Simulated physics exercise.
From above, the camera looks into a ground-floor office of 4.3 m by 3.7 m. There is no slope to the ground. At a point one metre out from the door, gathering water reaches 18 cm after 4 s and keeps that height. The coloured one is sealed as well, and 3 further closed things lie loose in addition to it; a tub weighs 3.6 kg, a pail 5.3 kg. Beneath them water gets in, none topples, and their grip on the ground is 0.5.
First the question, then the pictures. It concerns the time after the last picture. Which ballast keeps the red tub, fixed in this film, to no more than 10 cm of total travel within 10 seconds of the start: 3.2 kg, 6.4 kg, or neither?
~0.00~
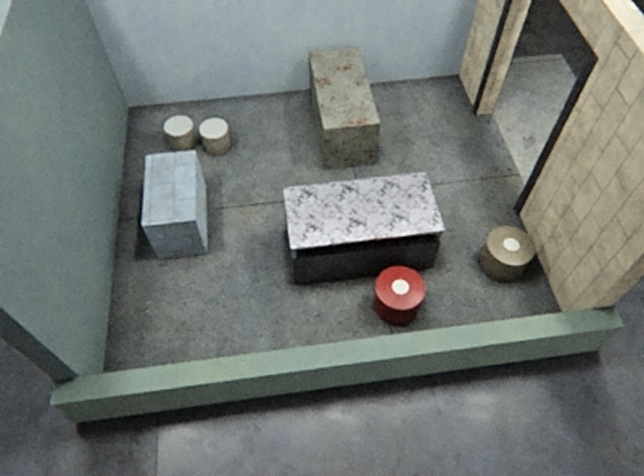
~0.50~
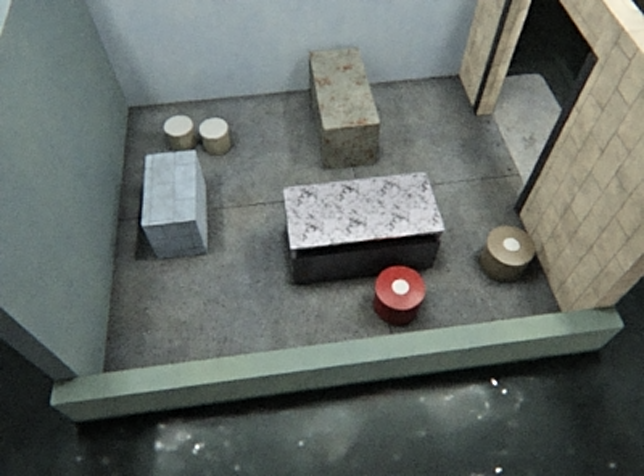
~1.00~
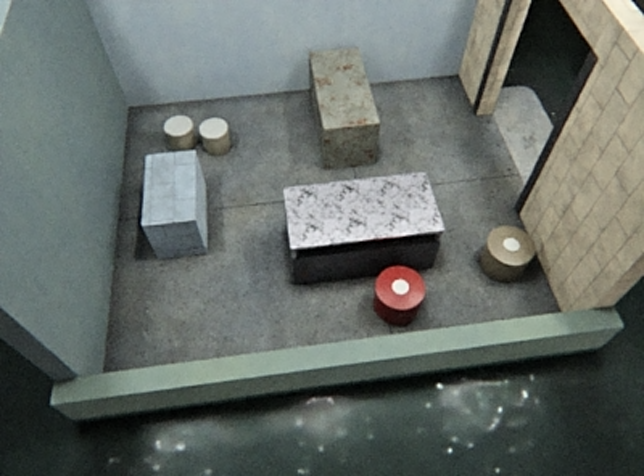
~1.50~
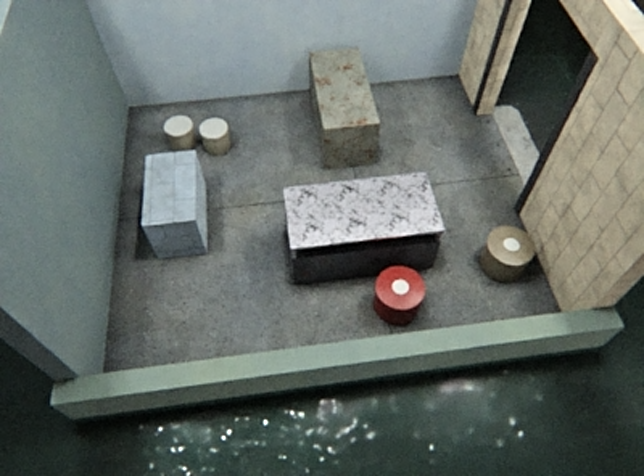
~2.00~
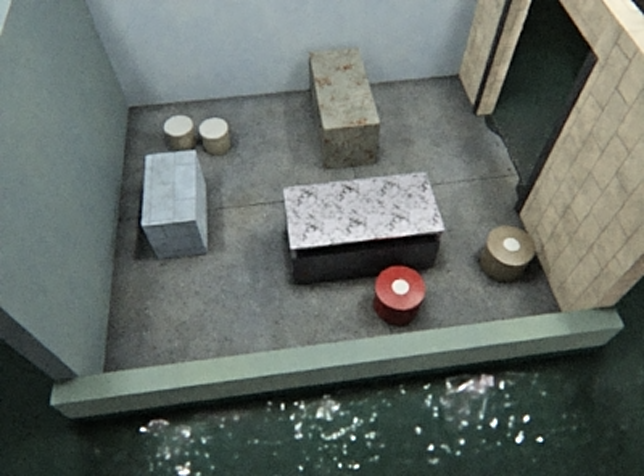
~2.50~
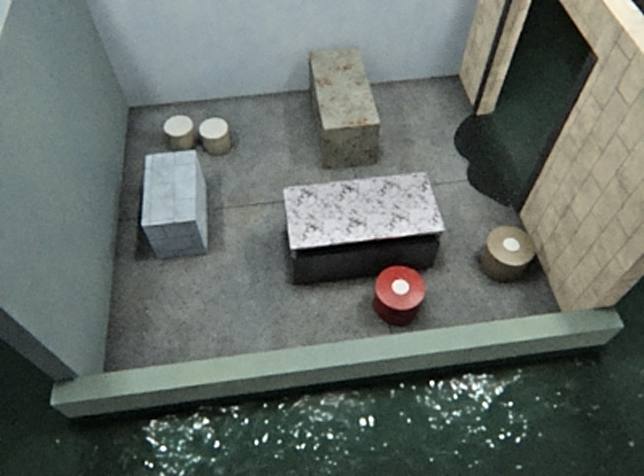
To my eye, the smaller ballast is adequate.
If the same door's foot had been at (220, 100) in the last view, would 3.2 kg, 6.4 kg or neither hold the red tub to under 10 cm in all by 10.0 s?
Then no option works.
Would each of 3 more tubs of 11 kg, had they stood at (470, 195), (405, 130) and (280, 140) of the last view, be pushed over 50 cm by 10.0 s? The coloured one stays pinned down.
Spot one crosses the limit, spot two crosses the limit, spot three stays inside.
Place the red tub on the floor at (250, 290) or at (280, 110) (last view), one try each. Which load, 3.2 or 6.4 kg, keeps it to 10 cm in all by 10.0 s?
One by one: Neither mass suffices; neither mass suffices.
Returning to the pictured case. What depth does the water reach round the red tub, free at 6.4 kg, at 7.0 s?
Around 1 cm.
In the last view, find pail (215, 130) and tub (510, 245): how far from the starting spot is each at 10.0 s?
They sit 60 cm and 40 cm away, in the order given.
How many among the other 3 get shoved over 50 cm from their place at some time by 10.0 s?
Tally: 2.
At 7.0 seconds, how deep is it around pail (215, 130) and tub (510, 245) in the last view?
I'd estimate 5 cm for the first and 2 cm for the second.
After 3.5 s the red tub would be 0 cm from its start with 3.2 kg and 0 cm from its start with 6.4 kg; 0 cm of water round it then.
After 4.5 s the red tub would be 0 cm from its start with 3.2 kg and 0 cm from its start with 6.4 kg; 0 cm of water round it then.
After 7.0 s the red tub would be 0 cm from its start with 3.2 kg and 0 cm from its start with 6.4 kg; 1 cm of water round it then.
After 10.0 s the red tub would be 3 cm from its start with 3.2 kg and 1 cm from its start with 6.4 kg; 4 cm of water round it then.
